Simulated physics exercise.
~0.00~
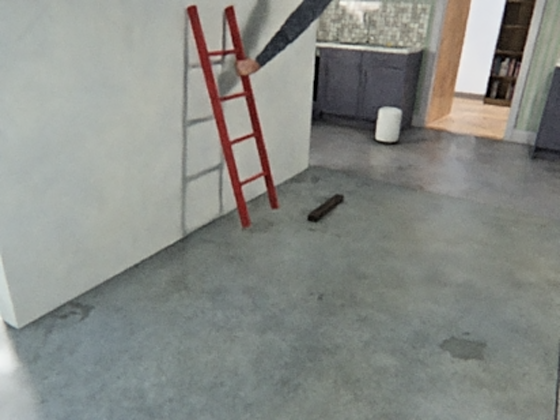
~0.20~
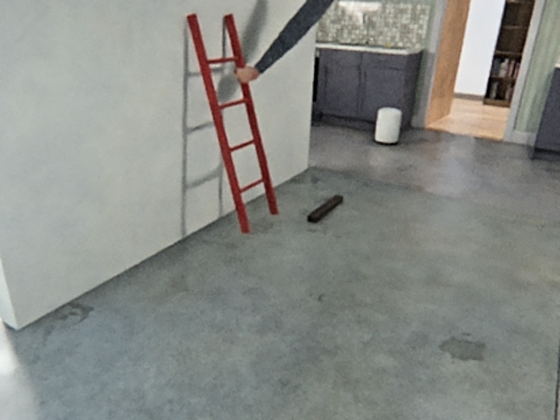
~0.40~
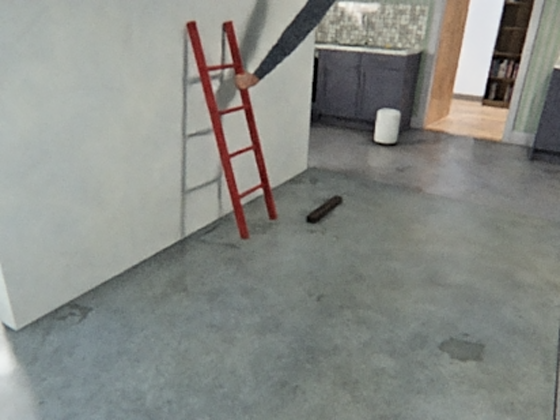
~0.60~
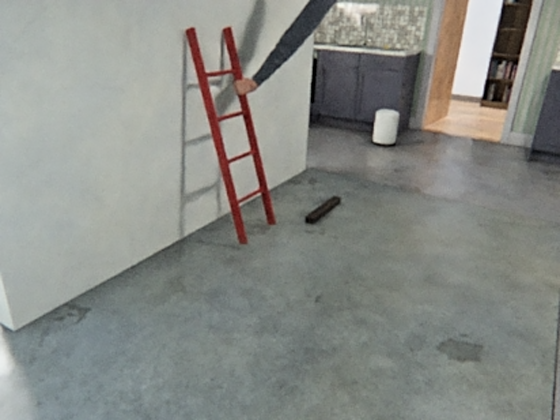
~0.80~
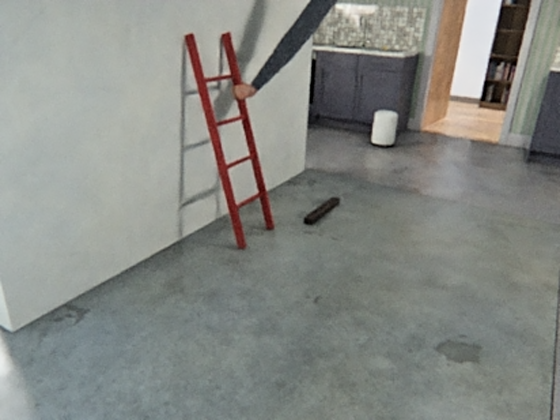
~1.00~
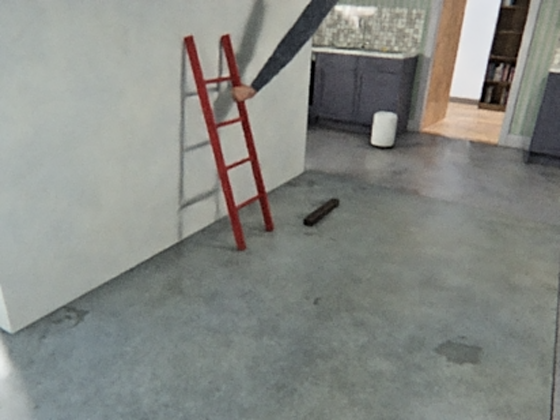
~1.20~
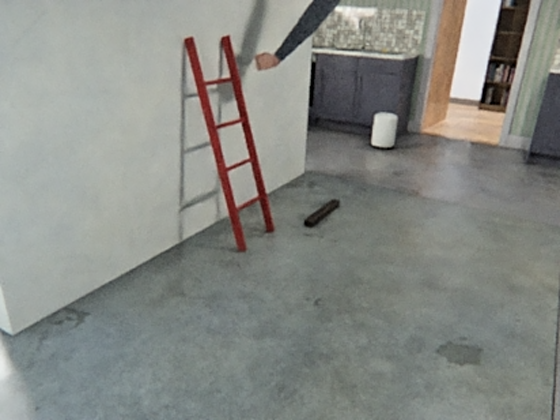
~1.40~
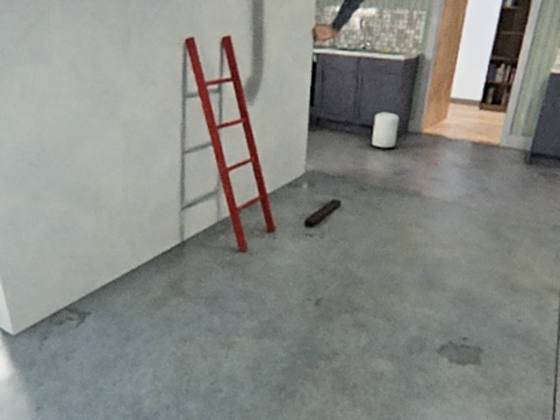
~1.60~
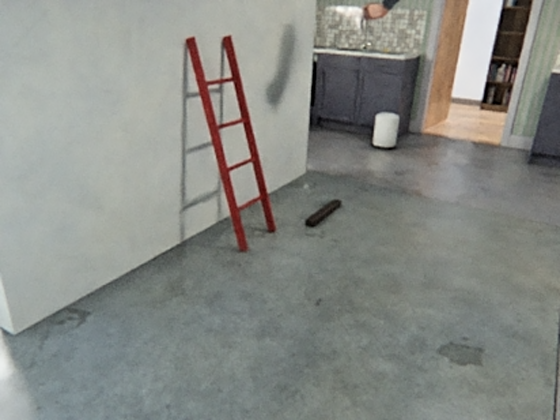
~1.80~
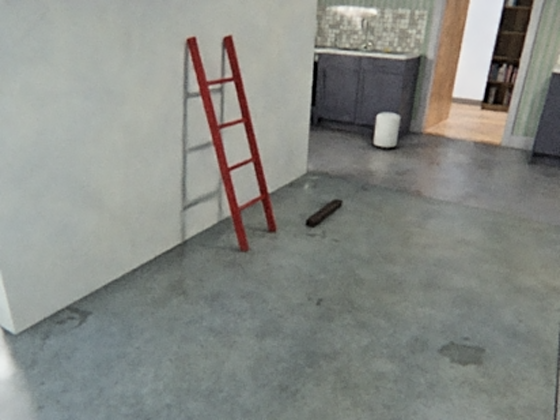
In a room with a grey concrete floor, a hand reaches in from the upper right and holds a red ladder against a pale wall, while a short dark bar lies on the floor to its right. The hand guides the ladder downward a little, its feet sliding slightly away from the wall. The ladder then settles, and the hand keeps hold briefly before letting go and drawing back toward the kitchen area behind. Once the hand has gone from view, the ladder stays leaning against the wall, still, with the bar lying where it was.
